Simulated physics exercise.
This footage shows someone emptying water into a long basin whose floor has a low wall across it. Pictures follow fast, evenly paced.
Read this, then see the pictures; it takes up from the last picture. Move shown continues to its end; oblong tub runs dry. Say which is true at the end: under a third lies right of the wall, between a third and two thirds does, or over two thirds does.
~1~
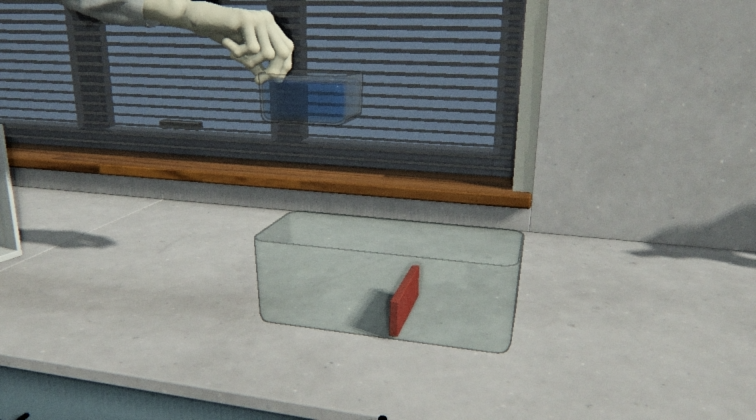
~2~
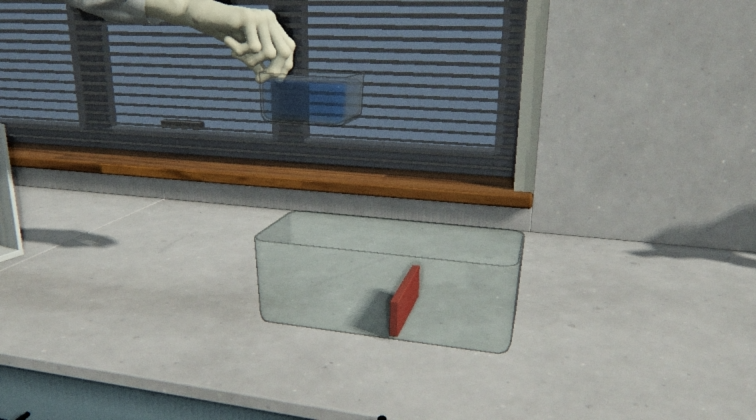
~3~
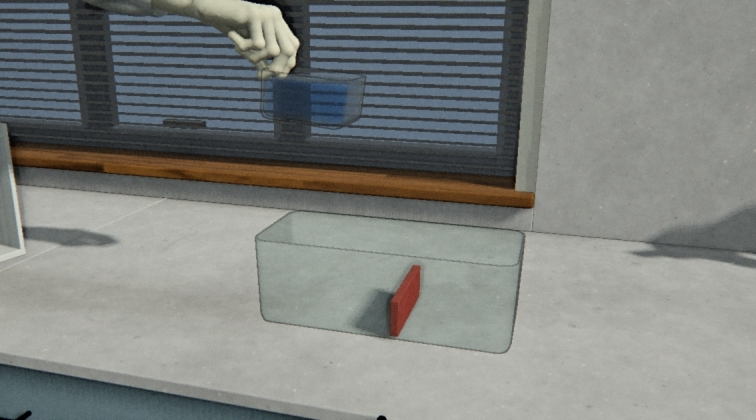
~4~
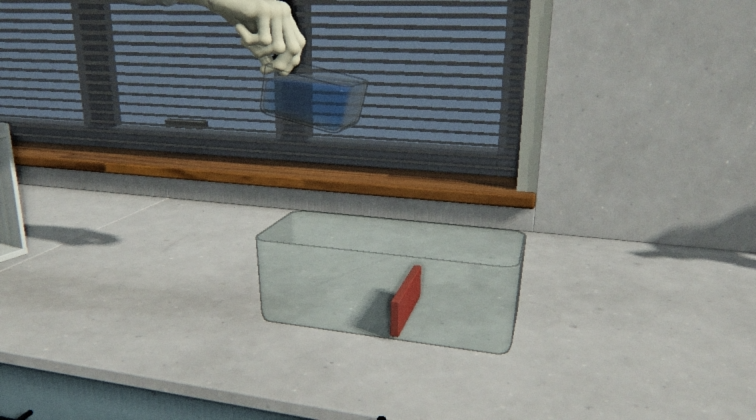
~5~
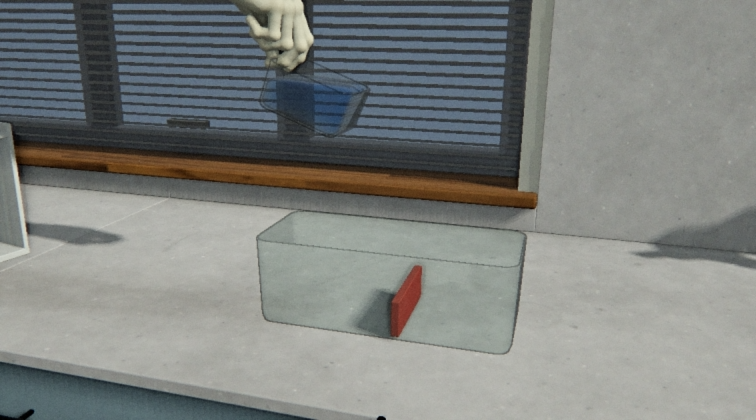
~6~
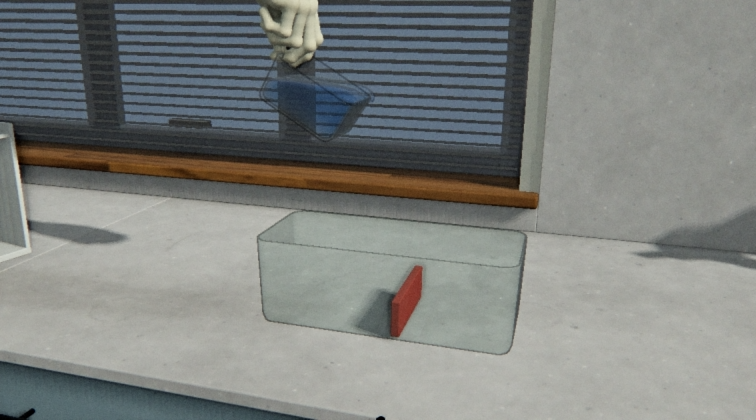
Middle share.
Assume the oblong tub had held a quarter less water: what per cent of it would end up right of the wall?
About 30 parts in a hundred, give or take.
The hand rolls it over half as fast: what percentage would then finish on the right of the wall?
Close to 60 per cent.
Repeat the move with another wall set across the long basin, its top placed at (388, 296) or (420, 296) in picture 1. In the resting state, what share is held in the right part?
It would come to roughly 70 per cent the first time and roughly 25 per cent the second.
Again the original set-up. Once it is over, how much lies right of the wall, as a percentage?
Roughly 55 %.
A moment on, the oblong tub is tipped on its side and 25 per cent is still to pour, 5 is left of the wall and 13 right of it.
Next, the oblong tub is tipped on its side and 7 per cent is still to pour, 27 is left of the wall and 57 right of it.
Then the oblong tub is tipped on its side and 2 per cent is still to pour, 38 is left of the wall and 54 right of it.
Later the oblong tub is tipped on its side and 0 per cent is still to pour, 41 is left of the wall and 55 right of it.
In the end 43 per cent lies left of the wall, 55 right of it and 2 outside.
